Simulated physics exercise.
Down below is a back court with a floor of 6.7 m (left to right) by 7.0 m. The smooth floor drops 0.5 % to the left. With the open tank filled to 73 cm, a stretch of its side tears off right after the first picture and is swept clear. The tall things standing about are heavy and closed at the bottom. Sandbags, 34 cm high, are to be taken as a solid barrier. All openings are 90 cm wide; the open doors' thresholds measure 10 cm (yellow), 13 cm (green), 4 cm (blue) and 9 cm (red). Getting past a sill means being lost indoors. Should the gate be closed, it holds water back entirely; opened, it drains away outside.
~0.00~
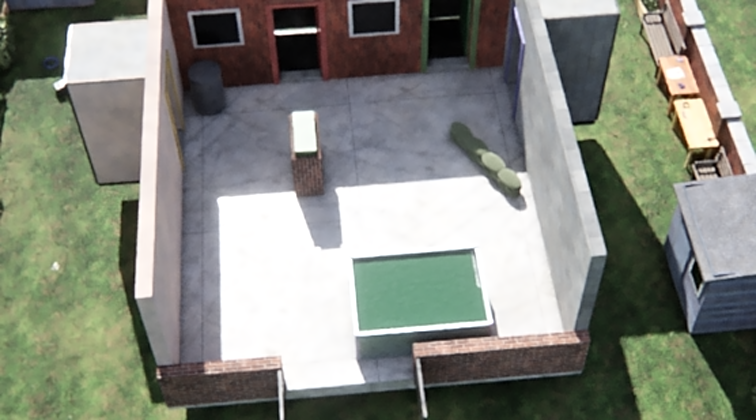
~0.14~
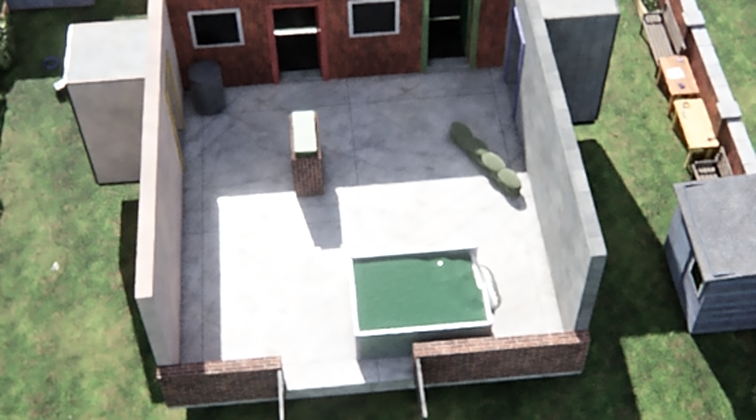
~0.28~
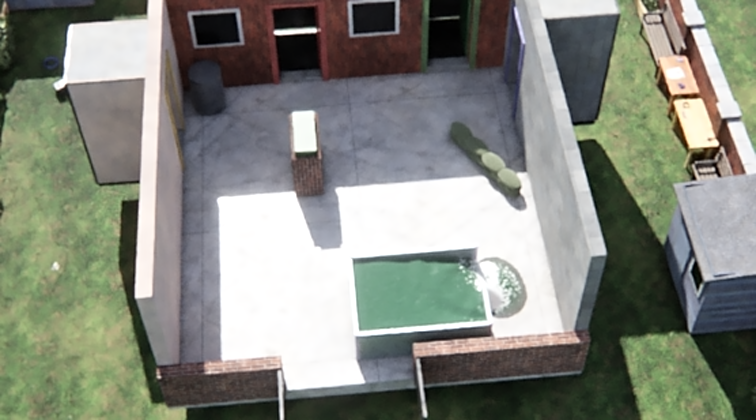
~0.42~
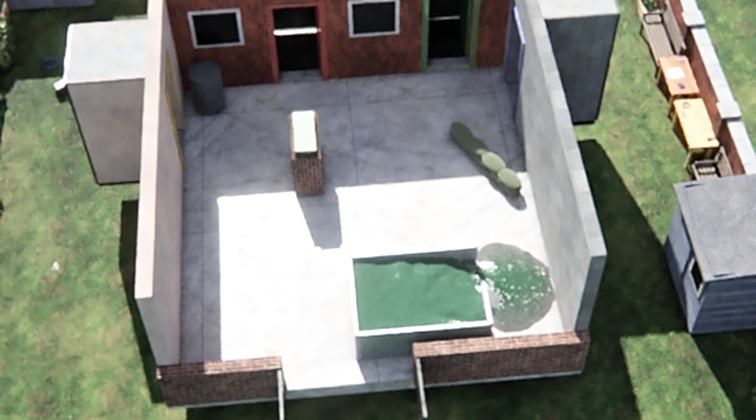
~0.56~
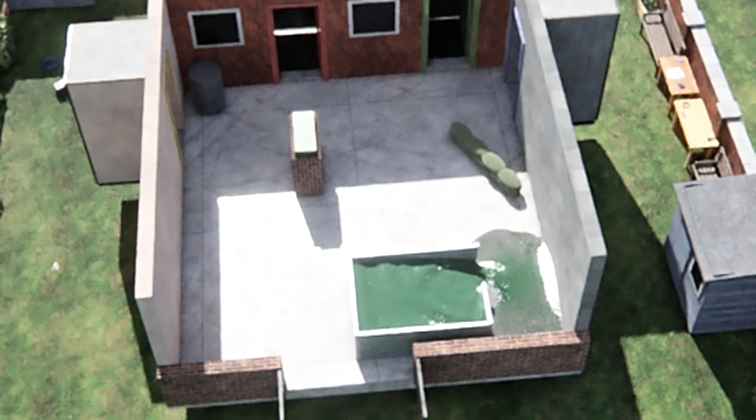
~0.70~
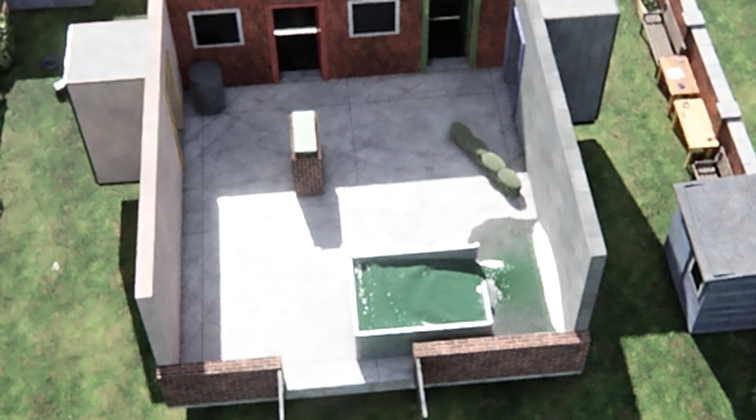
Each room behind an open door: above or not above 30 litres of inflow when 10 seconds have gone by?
Yellow door: Not above, green door: Not above, blue door: Not above, red door: Not above.
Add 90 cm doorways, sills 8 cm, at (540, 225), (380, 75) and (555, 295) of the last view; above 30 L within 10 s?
Taking them in order, the first gets enough, the second too little and the third enough.
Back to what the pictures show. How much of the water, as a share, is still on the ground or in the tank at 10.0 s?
I'd say close to 90 percent is still there.
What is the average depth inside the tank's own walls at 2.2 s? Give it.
Mean depth: About 43 cm.
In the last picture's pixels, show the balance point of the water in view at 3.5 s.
(455, 273).
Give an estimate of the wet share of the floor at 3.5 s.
Around 45 per cent wet.
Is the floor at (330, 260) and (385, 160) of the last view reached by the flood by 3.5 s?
I'd call them spared and then drenched.
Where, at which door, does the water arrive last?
Yellow.
After 1.4 s water covers 10 % of the floor and is deepest (46 cm) near (551, 283); yellow door not reached, green door not reached, blue door not reached, red door not reached.
After 2.2 s water covers 20 % of the floor and is deepest (41 cm) near (565, 343); yellow door not reached, green door not reached, blue door 2 cm at the sill, 0 L in, red door not reached.
After 3.5 s water covers 45 % of the floor and is deepest (30 cm) near (522, 199); yellow door not reached, green door 11 cm at the sill, 0 L in, blue door 2 cm at the sill, 0 L in, red door not reached.
After 6.0 s water covers 65 % of the floor and is deepest (22 cm) near (522, 199); yellow door not reached, green door 8 cm at the sill, 0 L in, blue door 4 cm at the sill, 1 L in, red door 10 cm at the sill, 0 L in.
After 10.0 s water covers 85 % of the floor and is deepest (13 cm) near (513, 199); yellow door 9 cm at the sill, 0 L in, green door 5 cm at the sill, 0 L in, blue door 5 cm at the sill, 7 L in, red door 7 cm at the sill, 3 L in.
